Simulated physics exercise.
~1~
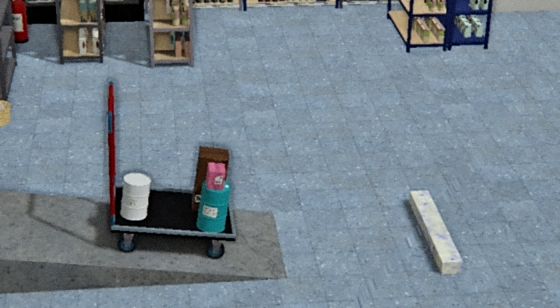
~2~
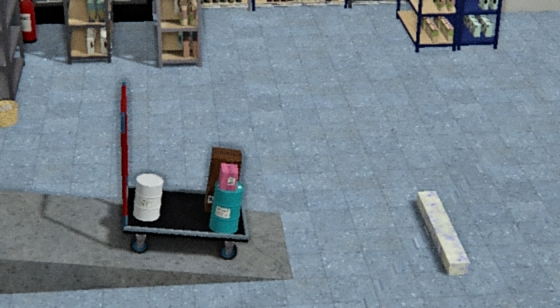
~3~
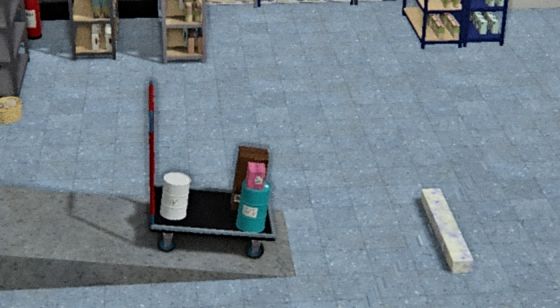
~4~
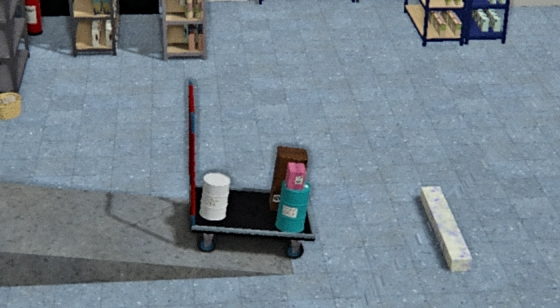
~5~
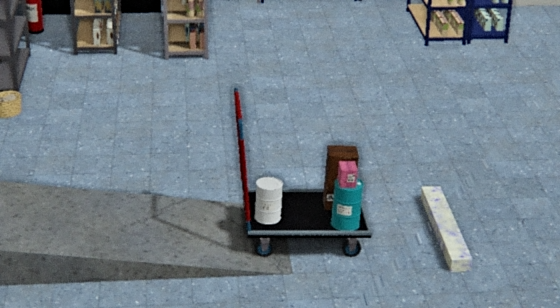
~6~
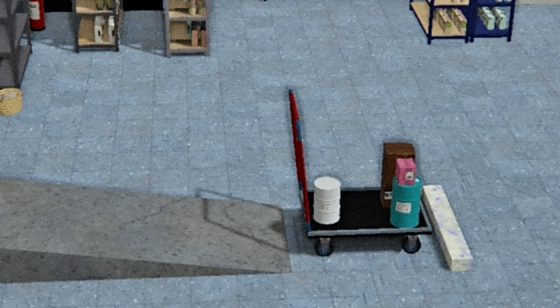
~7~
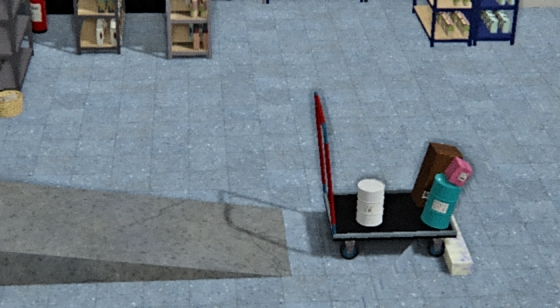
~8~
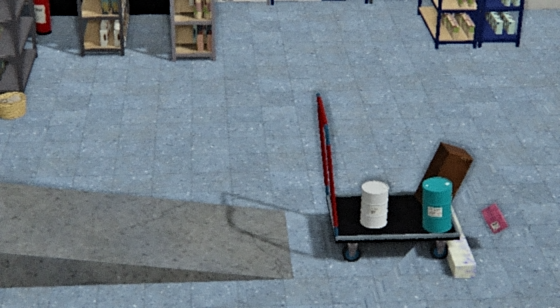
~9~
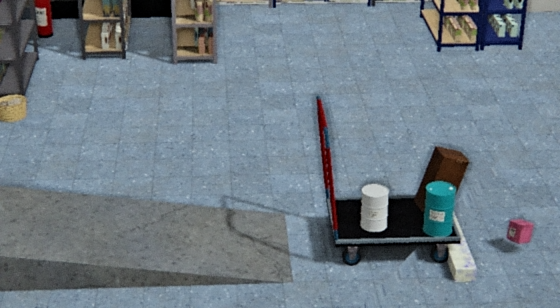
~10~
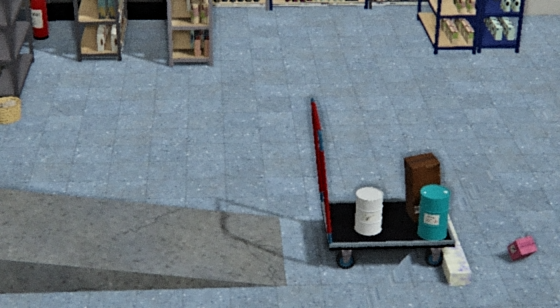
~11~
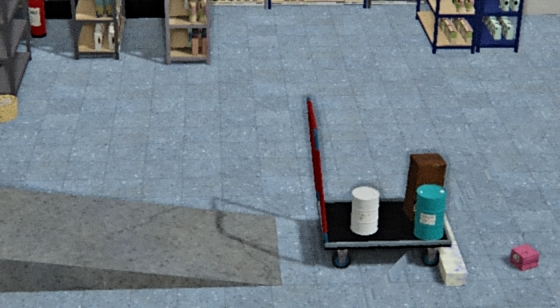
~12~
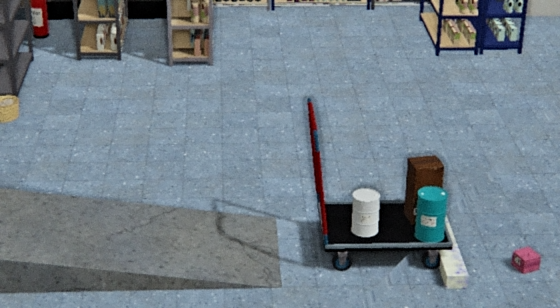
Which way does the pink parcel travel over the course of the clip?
It travels to the right, first riding on the trolley and then tumbling off past the kerb onto the floor.
On a blue tiled floor, a loaded trolley rolling right off a ramp, stopping at a kerb and losing its pink parcel beyond.
